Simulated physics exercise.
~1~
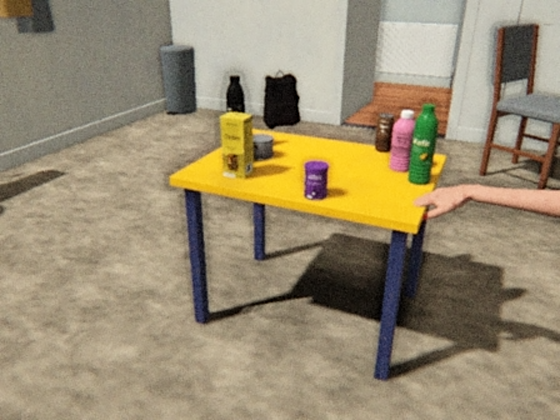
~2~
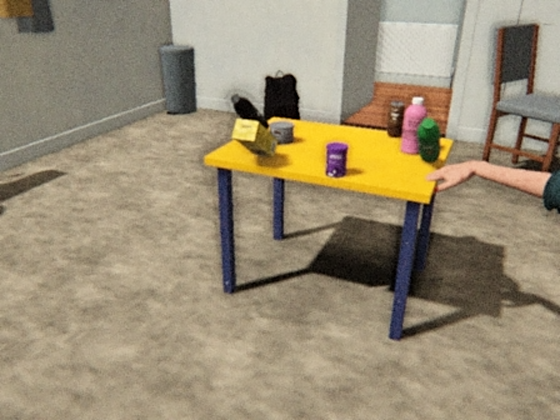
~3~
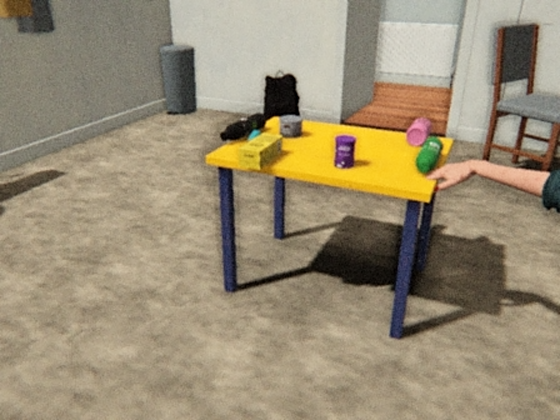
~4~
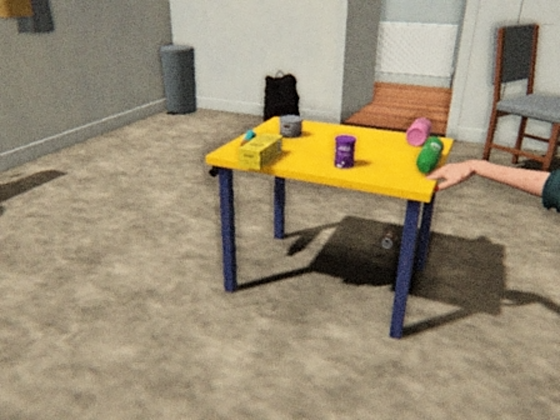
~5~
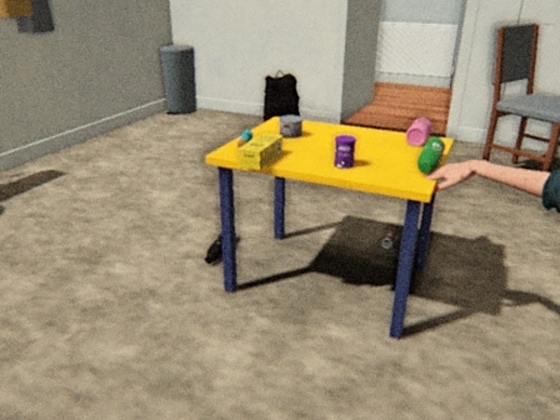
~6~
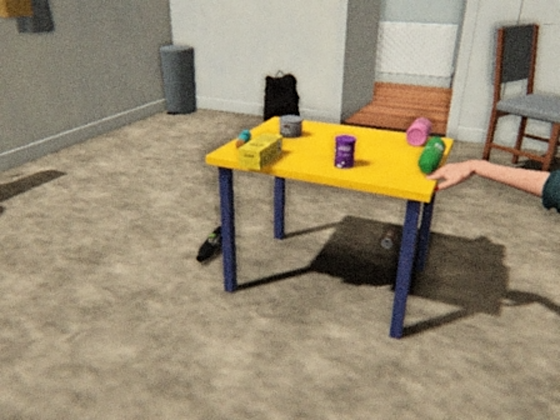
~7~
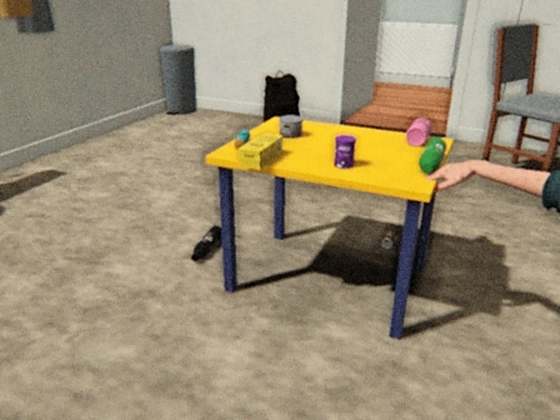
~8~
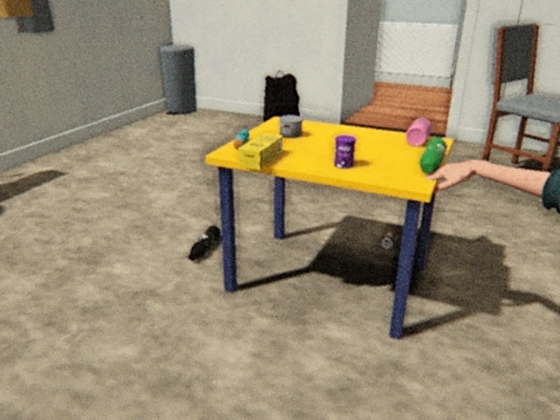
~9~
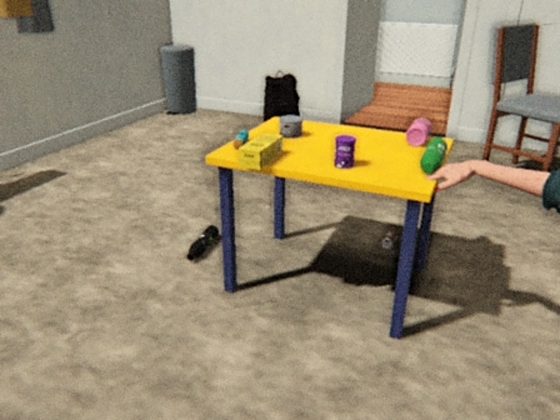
We see a hand at the edge of a yellow table as it shifts away and stops; the carton and several bottles topple, and a black bottle and brown container drop to the floor, while the grey tub and upright purple tin stay on top.
